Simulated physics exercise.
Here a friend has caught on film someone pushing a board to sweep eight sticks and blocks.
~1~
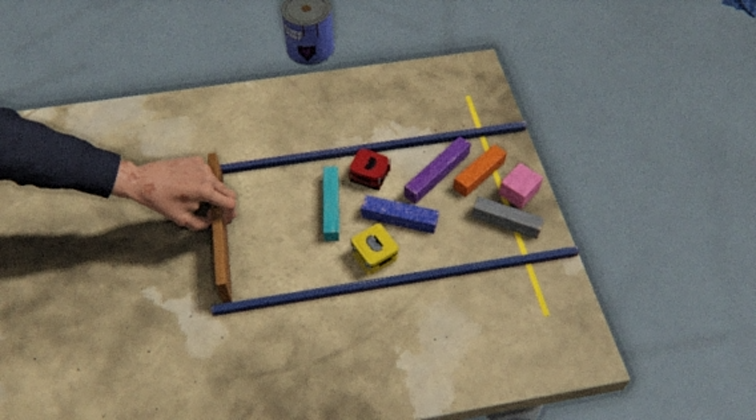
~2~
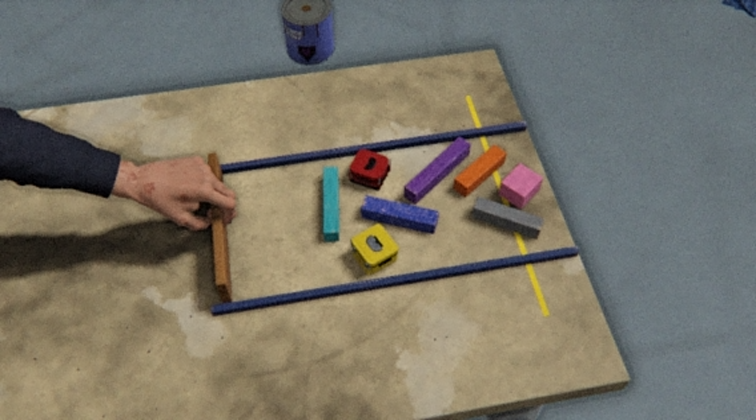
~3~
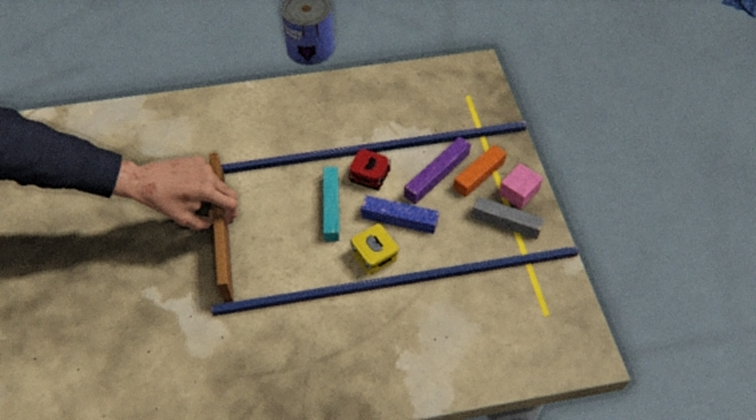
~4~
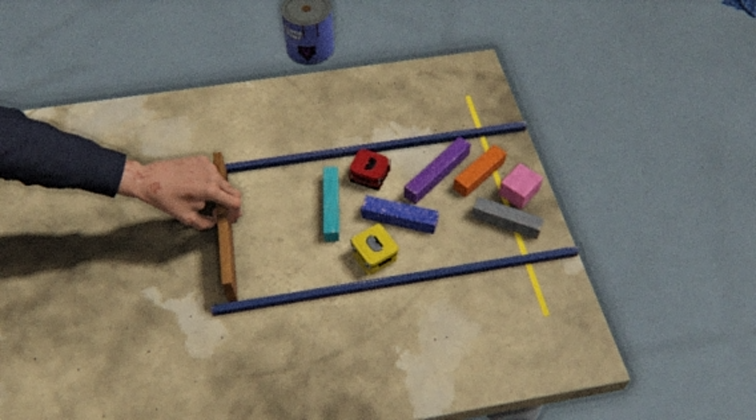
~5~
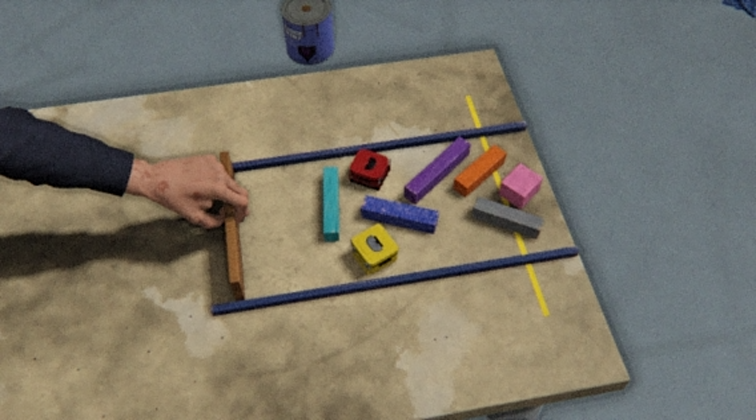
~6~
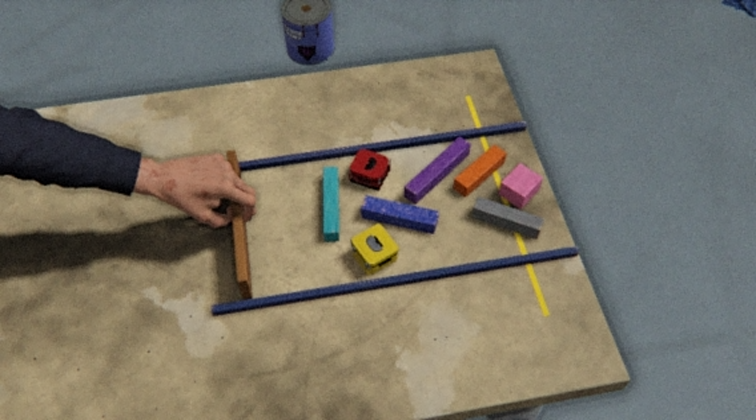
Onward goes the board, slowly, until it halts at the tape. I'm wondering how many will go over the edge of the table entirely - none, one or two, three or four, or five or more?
Lost: Three or four.
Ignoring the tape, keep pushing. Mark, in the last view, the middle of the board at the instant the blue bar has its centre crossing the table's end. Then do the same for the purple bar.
First one: Around (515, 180). Other one: Around (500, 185).
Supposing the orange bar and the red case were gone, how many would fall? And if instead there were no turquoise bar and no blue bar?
2 in the first case and 0 in the second.
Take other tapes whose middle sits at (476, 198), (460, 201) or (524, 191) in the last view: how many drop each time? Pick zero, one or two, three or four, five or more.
No fall at all; no fall at all; at least five.
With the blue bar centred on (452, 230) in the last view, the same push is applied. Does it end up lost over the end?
In the end it hangs on.
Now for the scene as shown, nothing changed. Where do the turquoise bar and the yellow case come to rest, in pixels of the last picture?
They end up close to (506, 177) and (537, 230).
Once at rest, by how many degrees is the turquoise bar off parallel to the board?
The angle is some 0°.
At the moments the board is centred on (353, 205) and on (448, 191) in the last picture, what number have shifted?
4 at one spot and 7 at the other.
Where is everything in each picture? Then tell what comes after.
The first frame shows pink block (521, 186); grey bar (507, 218); orange bar (480, 171); board (220, 226); tape (503, 194).
The second frame shows grey bar (507, 218); purple bar (438, 170).
The third frame shows orange bar (480, 171); red case (370, 170).
The fourth frame shows pink block (521, 186); board (225, 225).
The fifth frame shows grey bar (507, 218); turquoise bar (331, 203).
The sixth frame shows pink block (521, 186); grey bar (507, 218); orange bar (480, 171); board (239, 223); tape (503, 194).
A little later, none off yet; pink block at rest near (521, 186); grey bar at rest near (507, 218); orange bar at rest near (480, 171).
When it is over, the number that fall off is three or four; down, purple bar, orange bar, grey bar and pink block.
